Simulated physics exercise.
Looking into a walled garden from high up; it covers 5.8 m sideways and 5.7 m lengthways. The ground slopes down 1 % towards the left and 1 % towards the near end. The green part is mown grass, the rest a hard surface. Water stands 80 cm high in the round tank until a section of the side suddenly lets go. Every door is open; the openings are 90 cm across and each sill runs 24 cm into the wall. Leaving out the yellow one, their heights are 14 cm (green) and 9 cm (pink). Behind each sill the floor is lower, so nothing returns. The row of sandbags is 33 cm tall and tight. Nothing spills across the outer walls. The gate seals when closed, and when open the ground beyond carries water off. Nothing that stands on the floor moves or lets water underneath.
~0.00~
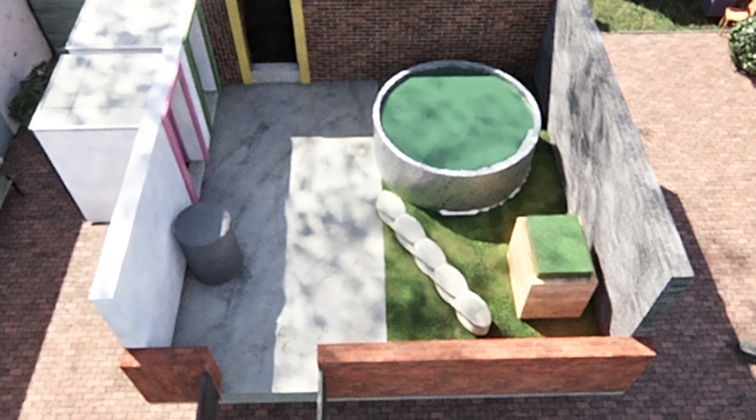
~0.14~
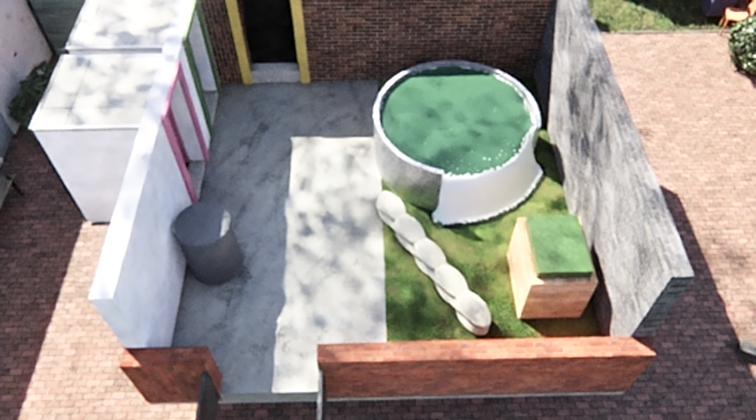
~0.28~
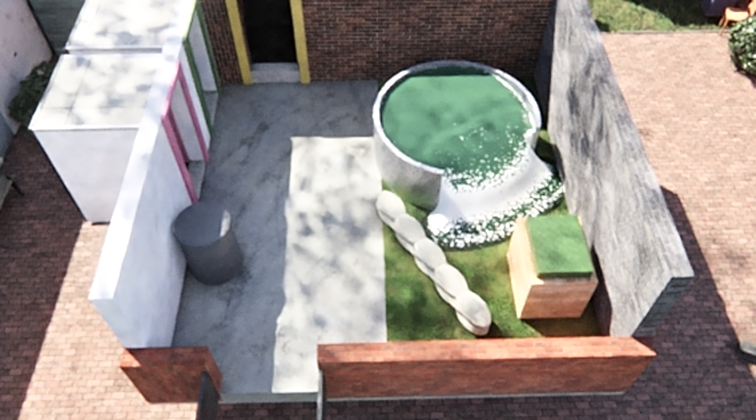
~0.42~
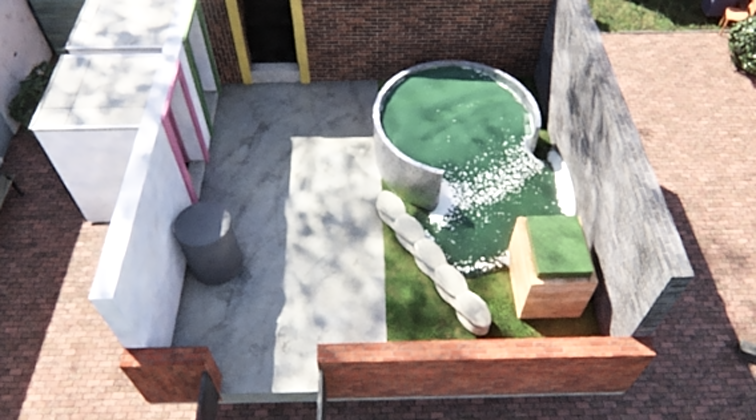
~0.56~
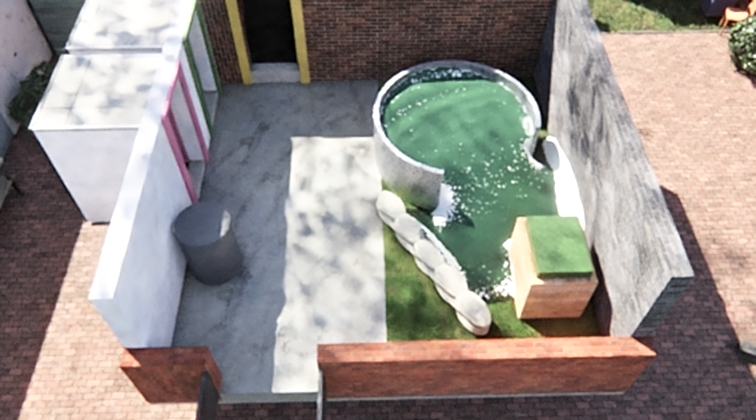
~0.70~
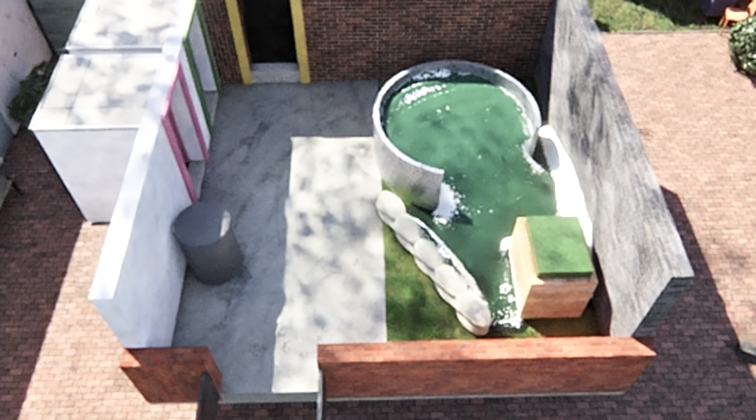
Green water bursts from the round tank's front and spreads over the grass around a box.
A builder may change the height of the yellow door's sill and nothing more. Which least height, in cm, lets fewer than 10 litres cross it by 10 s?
Close to 6.5 cm is just enough.
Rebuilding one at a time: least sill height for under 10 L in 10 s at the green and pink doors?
Roughly 9.5 cm at green and 9.5 cm at pink.
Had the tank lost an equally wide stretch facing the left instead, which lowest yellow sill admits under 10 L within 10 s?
Some 23 cm.
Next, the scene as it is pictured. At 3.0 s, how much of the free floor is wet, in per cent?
Near 50 per cent is wet.
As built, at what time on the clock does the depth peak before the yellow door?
Around 9.0 s.
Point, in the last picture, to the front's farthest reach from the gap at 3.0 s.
Around (235, 375).
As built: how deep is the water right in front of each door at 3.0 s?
Depths in cm: Yellow 0, green 0, pink 0.
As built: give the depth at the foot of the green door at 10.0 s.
Roughly 10.0 cm deep.
After 1.4 s water covers 25 % of the floor, deepest (64 cm) near (561, 231); it has not reached the yellow door.
After 3.0 s water covers 50 % of the floor, deepest (48 cm) near (503, 318); it has not reached the yellow door.
After 10.0 s water covers 95 % of the floor, deepest (22 cm) near (459, 274); 9 cm at the yellow door, 0 litres in over its 25 cm sill.
At the yellow door as built, the water arrived by 4.7 s and peaked near 11 cm at 9.2 s.
With a sill of 5.5 cm, 16 litres would have come in within the 10 s; with 7.5 cm, 6 litres. So under 10 litres takes about 6.5 cm.
